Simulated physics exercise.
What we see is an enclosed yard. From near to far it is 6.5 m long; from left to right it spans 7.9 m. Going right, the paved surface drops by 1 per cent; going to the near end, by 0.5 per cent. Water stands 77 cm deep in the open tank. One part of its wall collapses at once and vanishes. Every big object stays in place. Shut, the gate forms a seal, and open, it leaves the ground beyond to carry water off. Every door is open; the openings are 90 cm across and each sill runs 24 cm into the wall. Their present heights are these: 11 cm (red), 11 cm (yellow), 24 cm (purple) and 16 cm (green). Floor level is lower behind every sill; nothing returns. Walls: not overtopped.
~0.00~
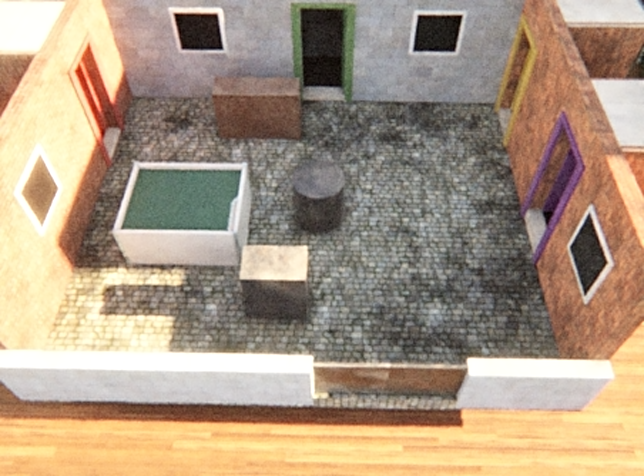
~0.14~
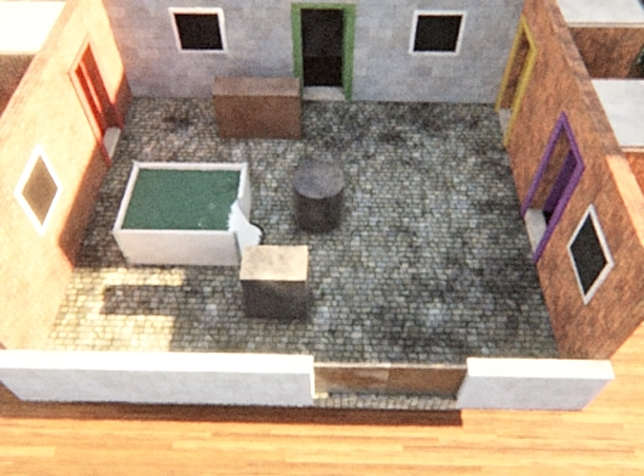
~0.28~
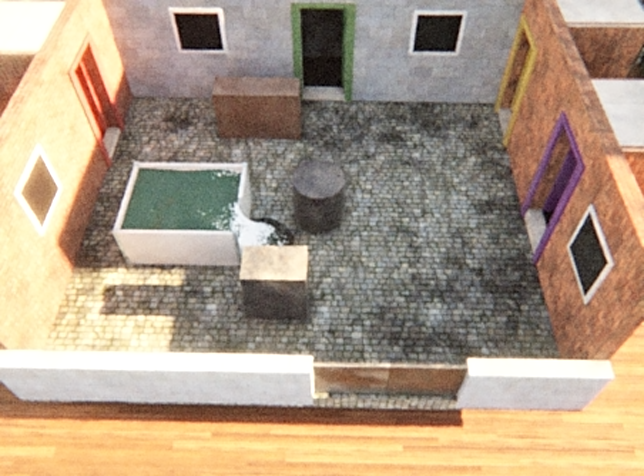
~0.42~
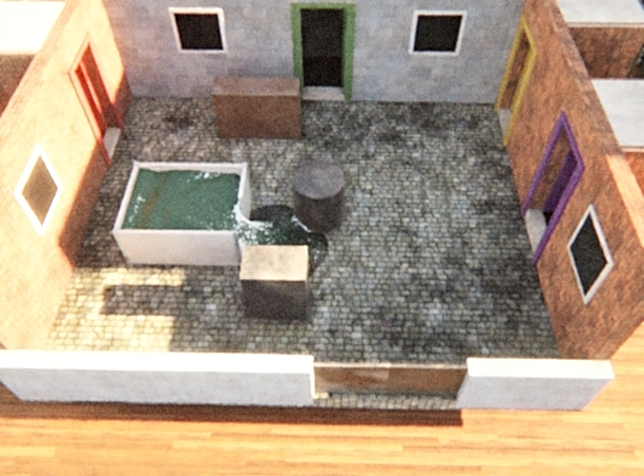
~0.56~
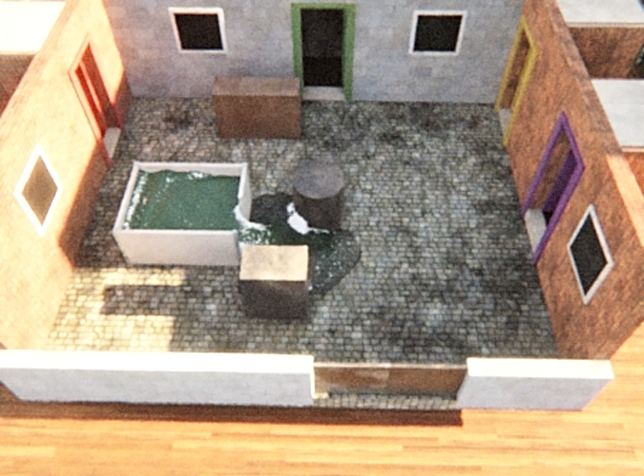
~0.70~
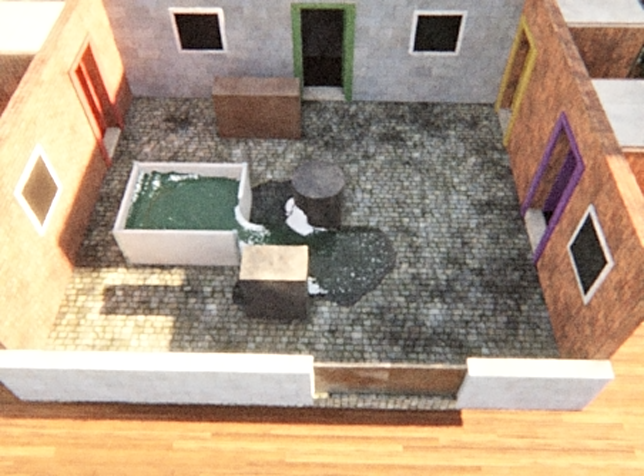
An open tank's right wall gives way and green water spreads rightward across the paved yard.
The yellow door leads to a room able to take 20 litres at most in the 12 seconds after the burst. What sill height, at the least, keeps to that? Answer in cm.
I would say about 7 cm.
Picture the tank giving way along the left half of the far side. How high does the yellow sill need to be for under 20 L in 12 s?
About 10.5 cm.
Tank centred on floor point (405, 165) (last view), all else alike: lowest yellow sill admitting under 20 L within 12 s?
Some 10.0 cm.
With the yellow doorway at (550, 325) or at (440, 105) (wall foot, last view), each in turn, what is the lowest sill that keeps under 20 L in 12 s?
In turn: About 20 cm, about 6.0 cm.
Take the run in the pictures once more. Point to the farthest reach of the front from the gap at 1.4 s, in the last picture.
At about (520, 275).
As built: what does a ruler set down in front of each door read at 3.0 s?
In cm: Red 0, yellow 0, purple 21, green 2.
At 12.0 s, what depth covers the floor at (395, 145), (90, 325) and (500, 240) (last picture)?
Respectively 4 cm, 5 cm and 7 cm.
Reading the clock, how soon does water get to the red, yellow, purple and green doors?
Arrives: Red 5.5 s / yellow 3.4 s / purple 1.6 s / green 2.8 s.
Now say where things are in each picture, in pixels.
The first picture shows the open tank at (184, 200) is whole and still, 77 cm deep; the yellow door at (514, 87) is dry.
In the second picture, water pours out at (240, 236) and has run 0.3 m, to a hidden place; about 6 cm deep outside, 77 cm at the back.
In the third picture, water pours out at (240, 237) and has run 0.8 m, to a hidden place; about 10 cm deep outside, 77 cm at the back.
In the fourth picture, the gap is at (240, 238), the front 1.4 m out at (321, 256); the back of the open tank holds 74 cm.
In the fifth picture, the front is at (356, 254), 2.0 m from the gap at (240, 237); 2.6 m2 of floor is wet, 66 cm left at the back.
In the sixth picture, water pours out at (240, 237) and has run 2.6 m, to (391, 258); about 6 cm deep outside, 66 cm at the back; the yellow door at (514, 87), 6.0 m from the gap, is still 4.0 m from the nearest water.
After 1.4 s water covers 20 % of the floor, deepest (38 cm) near (299, 229); it has not reached the yellow door.
After 3.0 s water covers 35 % of the floor, deepest (30 cm) near (558, 387); it has not reached the yellow door.
After 12.0 s water covers 90 % of the floor, deepest (9 cm) near (531, 275); 8 cm at the yellow door, 1 litre in over its 11 cm sill.
At the yellow door as built, the water arrived by 3.4 s and peaked near 11 cm at 8.4 s.
With a sill of 6.5 cm, 26 litres would have come in within the 12 s; with 8 cm, 11 litres. So under 20 litres takes about 7 cm.
